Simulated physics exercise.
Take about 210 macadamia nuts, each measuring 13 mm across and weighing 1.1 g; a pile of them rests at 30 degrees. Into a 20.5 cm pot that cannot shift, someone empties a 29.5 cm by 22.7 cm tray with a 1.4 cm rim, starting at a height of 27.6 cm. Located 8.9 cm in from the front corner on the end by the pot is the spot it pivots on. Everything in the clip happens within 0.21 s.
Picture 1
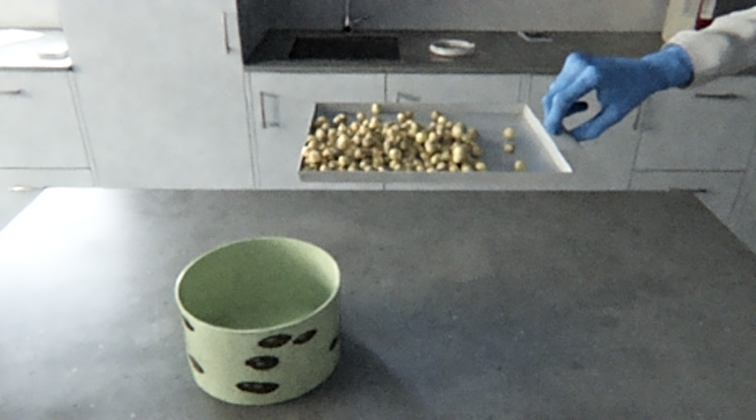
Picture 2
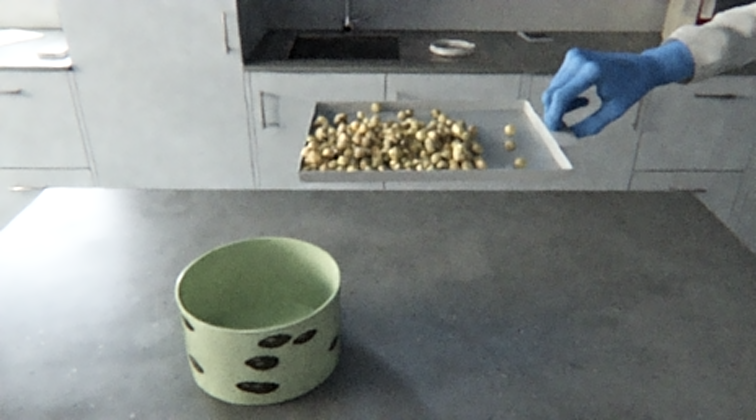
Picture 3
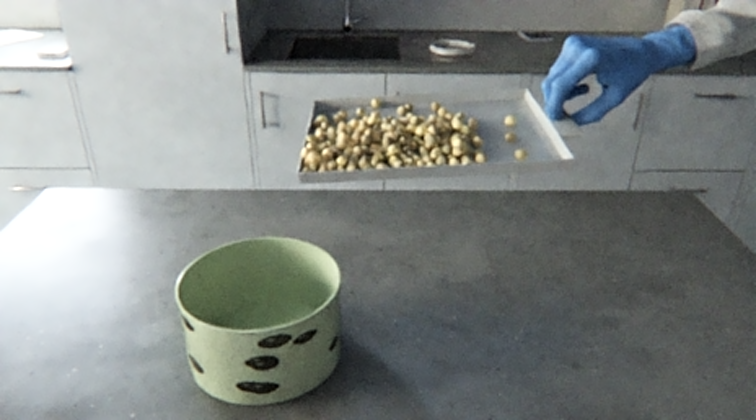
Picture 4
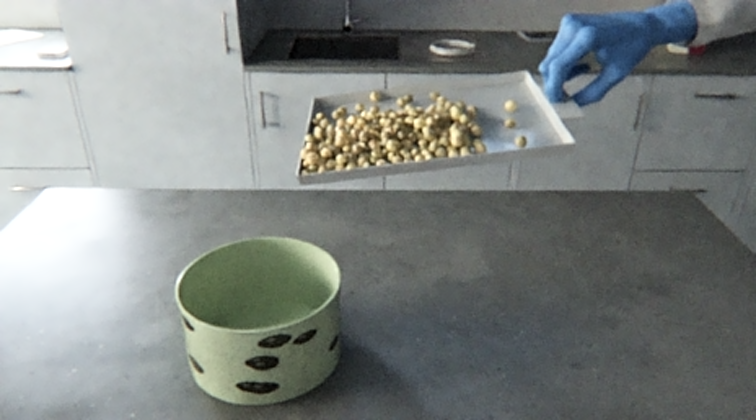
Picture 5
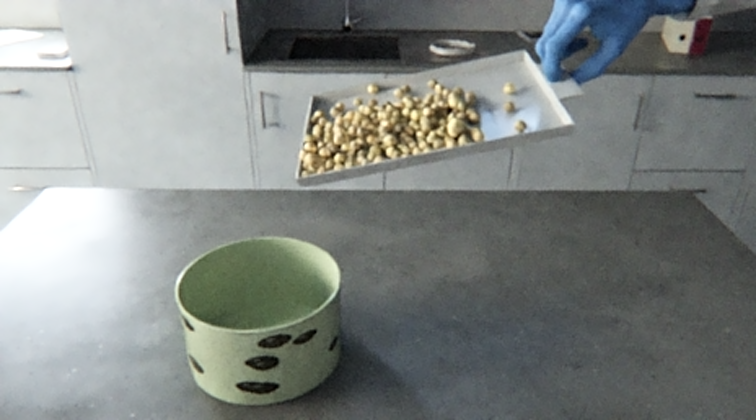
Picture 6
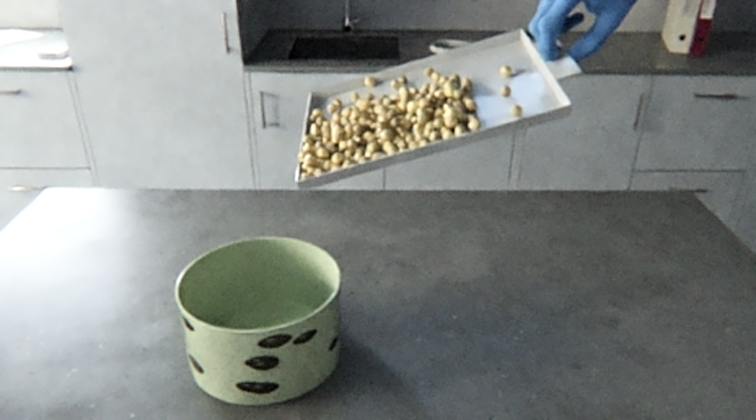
Laboratory kitchen, a blue-gloved hand gradually raising the right end of a shallow tray of round nuts beside a green spotted pot.
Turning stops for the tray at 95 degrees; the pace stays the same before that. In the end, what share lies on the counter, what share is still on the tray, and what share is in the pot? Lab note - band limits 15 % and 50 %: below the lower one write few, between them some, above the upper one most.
Counter = few; left on the tray = few; pot = most.
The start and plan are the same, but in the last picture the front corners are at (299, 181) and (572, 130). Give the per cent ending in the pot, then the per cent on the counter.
You'd end with pot at 90 and counter at 10.
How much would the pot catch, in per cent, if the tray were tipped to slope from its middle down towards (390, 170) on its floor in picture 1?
Estimate: Near 40 per cent.
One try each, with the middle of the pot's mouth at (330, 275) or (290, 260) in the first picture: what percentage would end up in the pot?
Close to 55 in a hundred, then close to 75 in a hundred.
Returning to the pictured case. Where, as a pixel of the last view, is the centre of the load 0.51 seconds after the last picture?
Near pixel (304, 130).
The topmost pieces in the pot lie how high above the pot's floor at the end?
About 3.0 cm.
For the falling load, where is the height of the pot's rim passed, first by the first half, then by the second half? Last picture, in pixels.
(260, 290) first, (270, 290) later, roughly.
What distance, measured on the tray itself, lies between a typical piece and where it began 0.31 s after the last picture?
Displacement on the tray: About 2 cm.
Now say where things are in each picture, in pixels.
In the first frame, tray tilt 0 degrees, front corners at (300, 170) and (570, 171); middle of the pieces at (391, 145); pot at (260, 279).
In the second frame, tray tilt 1 degrees, front corners at (300, 171) and (571, 168); middle of the pieces at (391, 144).
In the third frame, tray tilt 4 degrees, front corners at (300, 172) and (572, 158), lowest corner left front; middle of the pieces at (390, 140).
In the fourth frame, tray tilt 8 degrees, front corners at (299, 174) and (572, 141), lowest corner left front; middle of the pieces at (389, 135).
In the fifth frame, tray tilt 14 degrees, front corners at (299, 177) and (571, 122), lowest corner left front; middle of the pieces at (388, 129).
In the sixth frame, tray tilt 19 degrees, front corners at (298, 180) and (568, 103), lowest corner left front; middle of the pieces at (385, 123); pot at (260, 279).
Then, 0.31 s after the last picture, tilt 57 degrees; the tray holds 100 %, the pot 0 %.
Then, 0.51 s after the last picture, tilt 81 degrees; the tray holds 80 %, the pot 10 %.
Then, 0.83 s after the last picture, tilt 95 degrees; the tray holds 0 %, the pot 85 %.
In the end, counter 5 %, tray 0 %, pot 95 %.
